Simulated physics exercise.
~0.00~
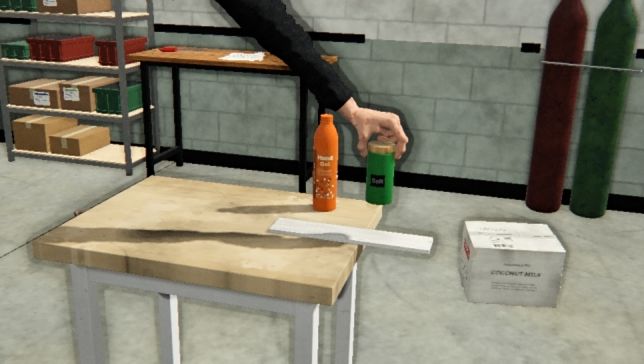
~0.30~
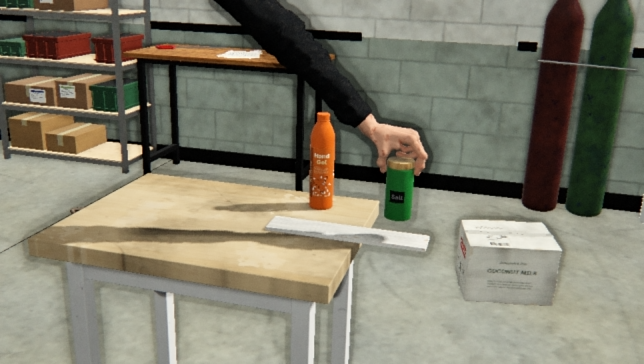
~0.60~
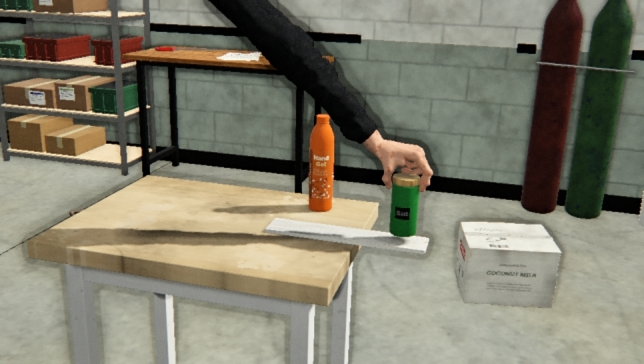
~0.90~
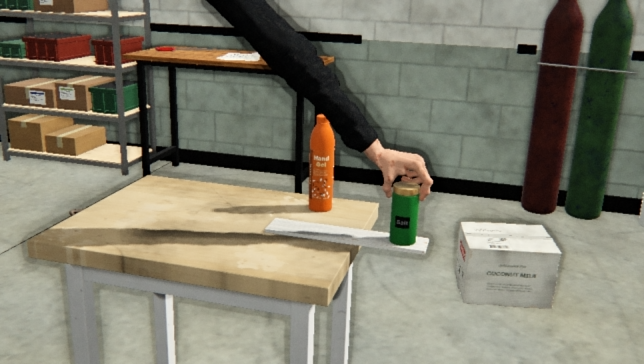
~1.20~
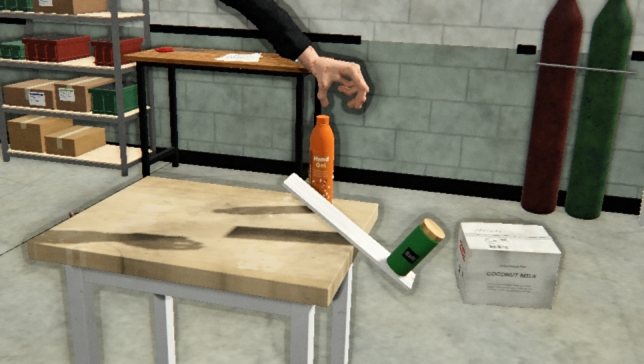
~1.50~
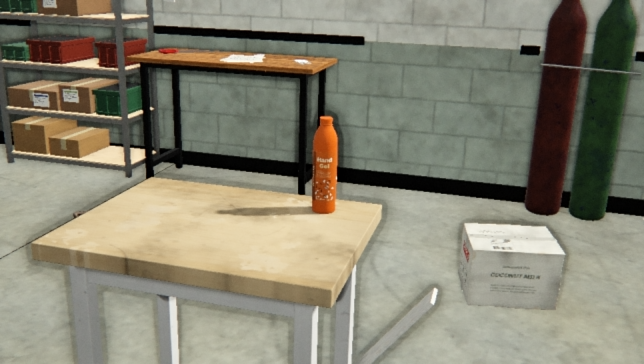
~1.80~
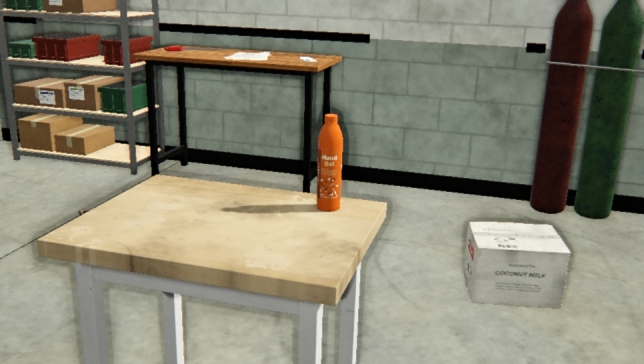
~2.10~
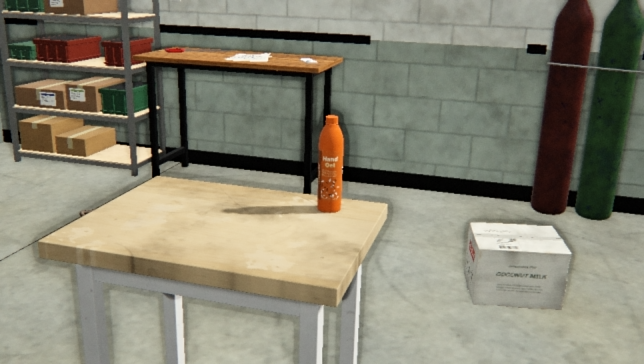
At first, a hand holds a green jar beside an orange bottle on a wooden table, where a white plank juts out past the right edge. The hand moves the jar to the right and lowers it onto the overhanging end of the plank. It then lets go and draws back, and the plank tips steeply, its outer end dropping with the jar leaning on it. Both slide off the table and fall toward the floor, the plank still briefly visible beside the table. Finally, jar and plank are out of sight, and the orange bottle still stands in its place.
